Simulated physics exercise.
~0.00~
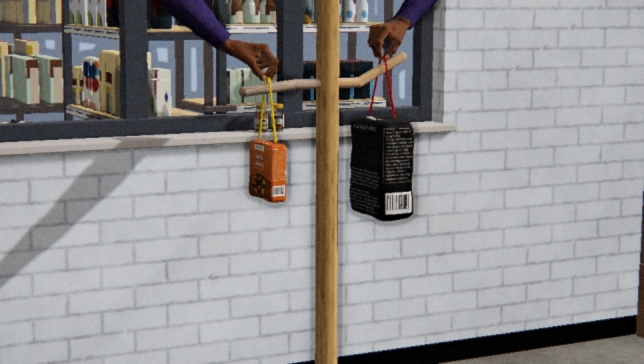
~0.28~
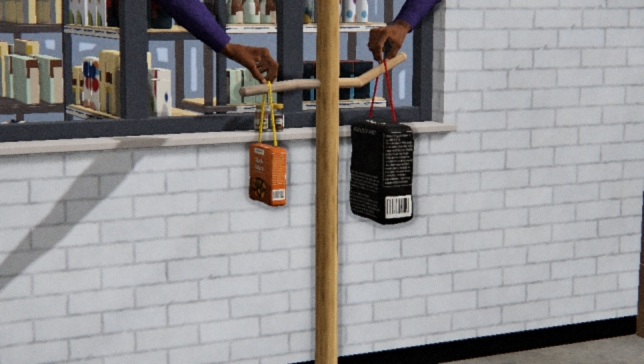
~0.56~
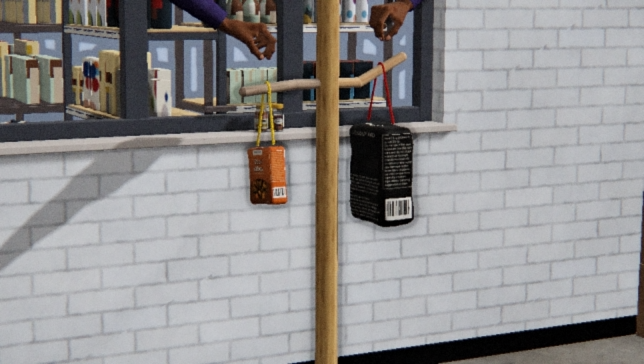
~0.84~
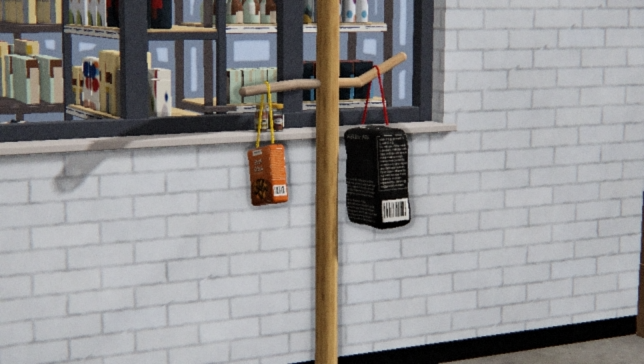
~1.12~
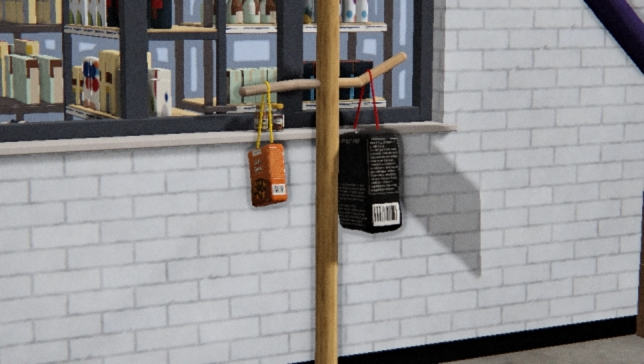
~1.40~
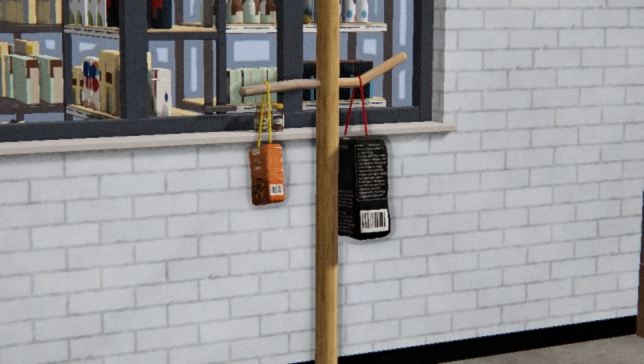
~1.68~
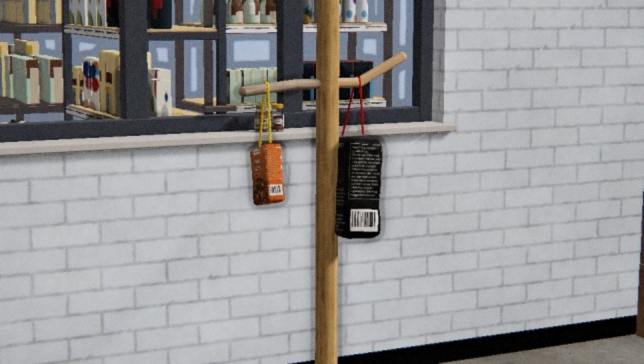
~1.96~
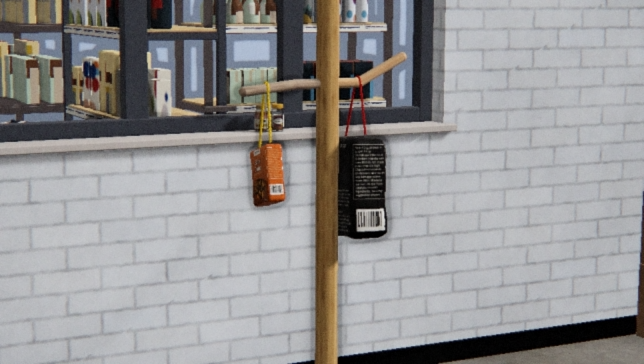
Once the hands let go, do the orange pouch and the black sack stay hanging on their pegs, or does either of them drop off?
Both stay hanging. The orange pouch keeps its place on the left peg, and the black sack slides in toward the post but remains on the right peg.
